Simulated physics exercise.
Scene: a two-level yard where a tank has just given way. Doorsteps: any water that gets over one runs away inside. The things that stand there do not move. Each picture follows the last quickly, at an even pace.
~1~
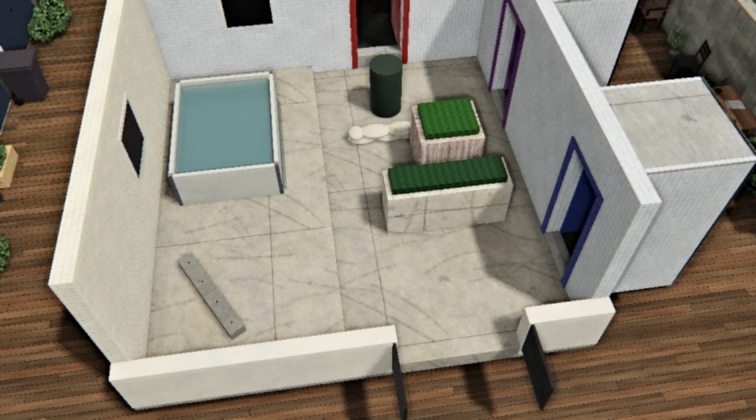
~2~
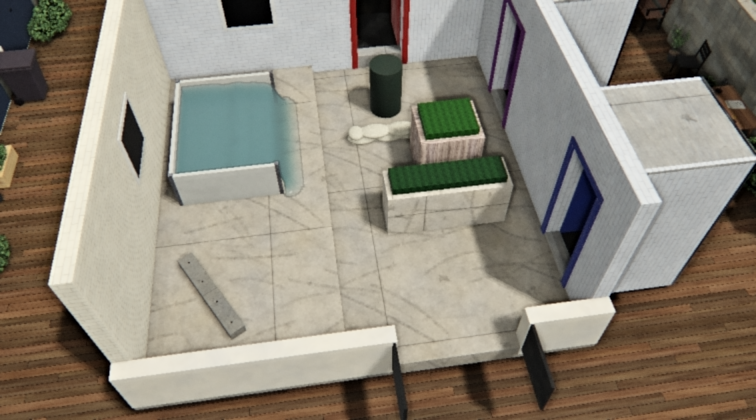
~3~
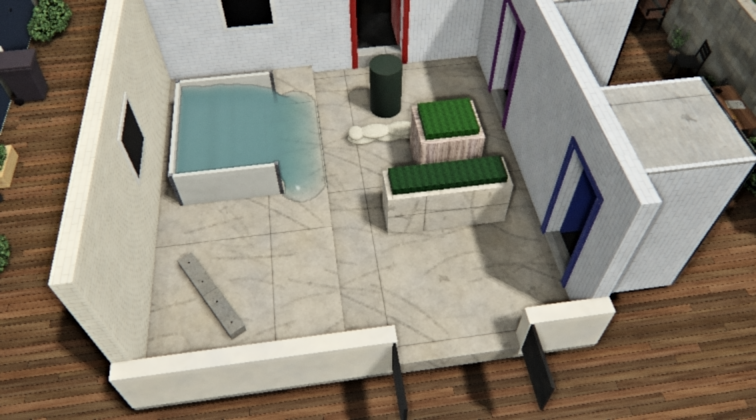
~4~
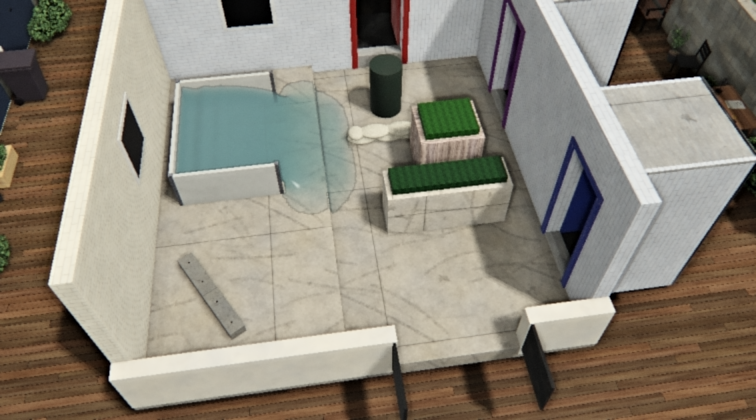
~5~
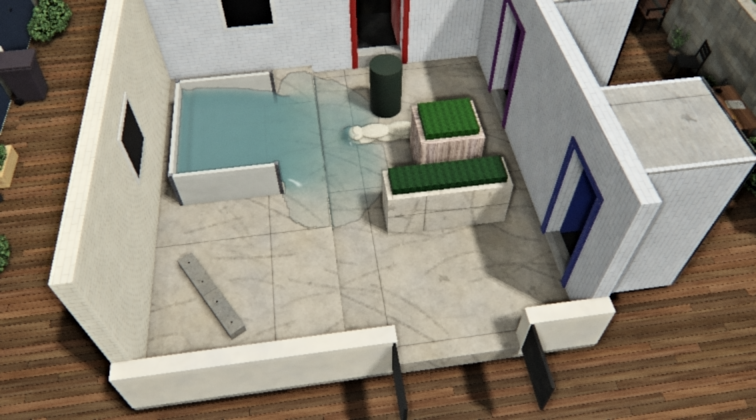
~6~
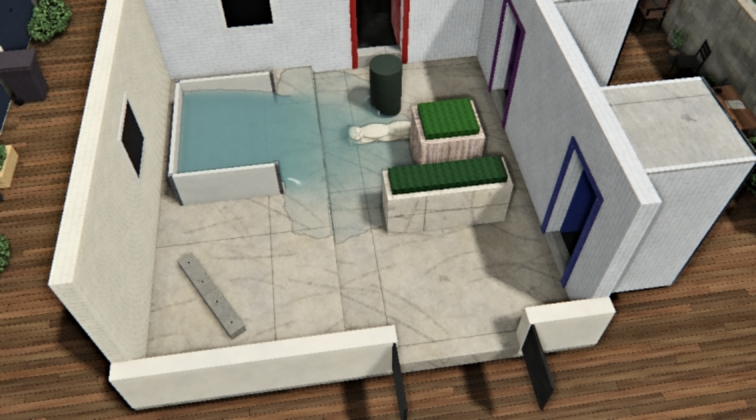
The clip opens on a walled, pale stone yard, with a full tank of blue water at left and green-topped blocks and a dark cylinder standing at right. The tank's right side gives way, and water pours out rightward, fanning across the floor and thinning as it spreads among the unmoving objects.
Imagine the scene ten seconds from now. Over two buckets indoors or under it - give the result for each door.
The purple door comes in over. The blue door comes in under. The red door comes in under.
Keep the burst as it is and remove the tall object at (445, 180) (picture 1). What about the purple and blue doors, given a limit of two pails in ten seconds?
I reckon the purple door exceeds the mark while the blue door exceeds the mark.
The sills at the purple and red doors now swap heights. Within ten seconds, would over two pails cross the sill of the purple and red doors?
My guess is the purple one gets less than that and the red one gets more than that.
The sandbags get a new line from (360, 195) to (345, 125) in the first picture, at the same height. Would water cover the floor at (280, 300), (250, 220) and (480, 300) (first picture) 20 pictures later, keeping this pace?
I reckon it goes left untouched, then left untouched, then waterlogged.
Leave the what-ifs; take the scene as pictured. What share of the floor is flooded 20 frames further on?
Share estimate: About 55 per cent.
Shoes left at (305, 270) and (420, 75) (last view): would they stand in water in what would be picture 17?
The first spot is bone-dry and the second inundated.
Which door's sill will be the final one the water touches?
The blue door.
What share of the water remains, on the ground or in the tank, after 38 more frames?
Estimate: 88 %.
A moment on, water covers 35 % of the floor; the purple door wet at the sill, nothing in, the blue door not reached, the red door wet at the sill, nothing in.
Next, water covers 45 % of the floor; the purple door over two buckets in, the blue door not reached, the red door under two buckets in.
Then, water covers 55 % of the floor; the purple door far over two buckets in, the blue door wet at the sill, nothing in, the red door under two buckets in.
Later, water covers 60 % of the floor; the purple door far over two buckets in, the blue door wet at the sill, nothing in, the red door under two buckets in.
In the end, water covers 60 % of the floor; the purple door far over two buckets in, the blue door wet at the sill, nothing in, the red door under two buckets in.
